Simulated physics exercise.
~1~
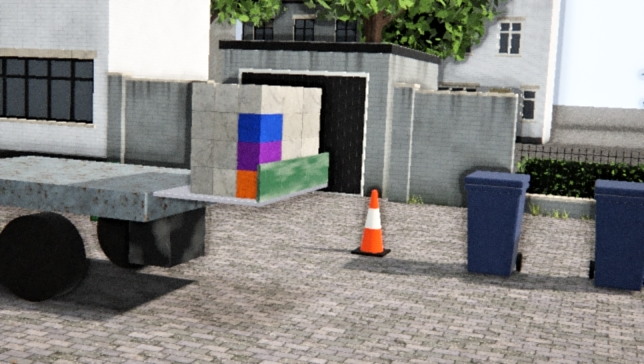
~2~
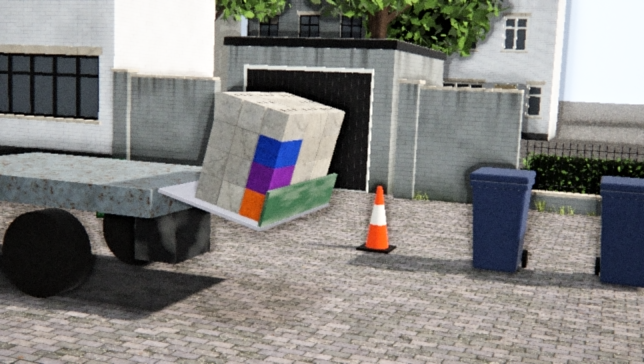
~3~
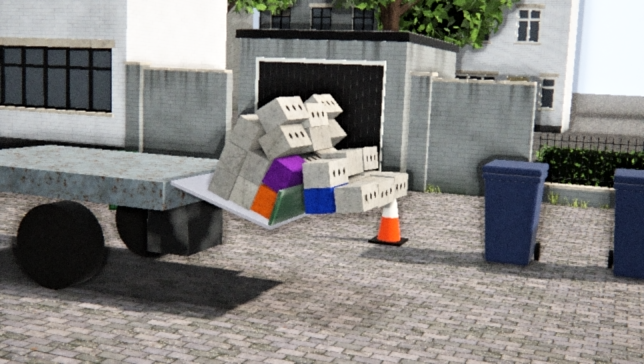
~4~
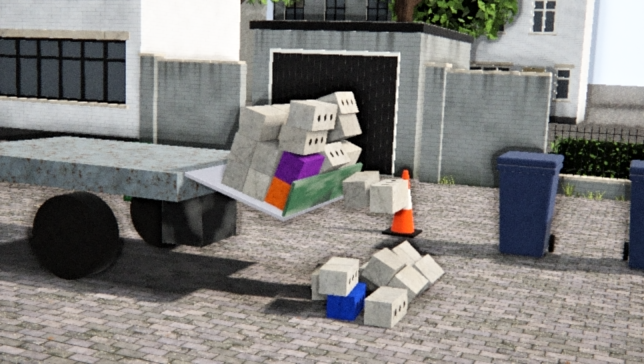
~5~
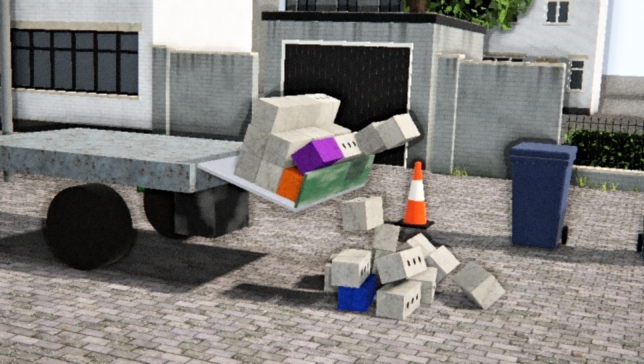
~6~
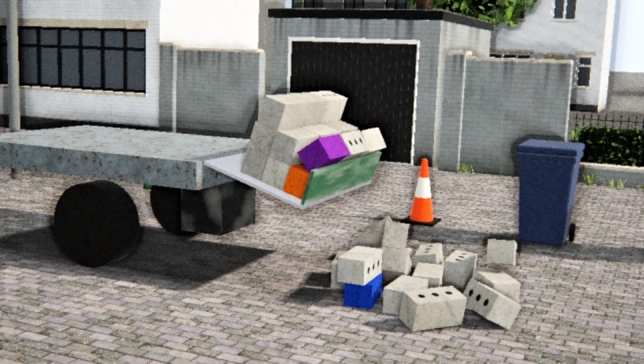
The footage shows a stack of pale concrete blocks tilting on a drooping flap behind a flat-bed, then toppling, with many spilling onto the paving near a traffic cone. The blue block ends among the fallen ones, while the tilted purple block and the orange block remain aboard.
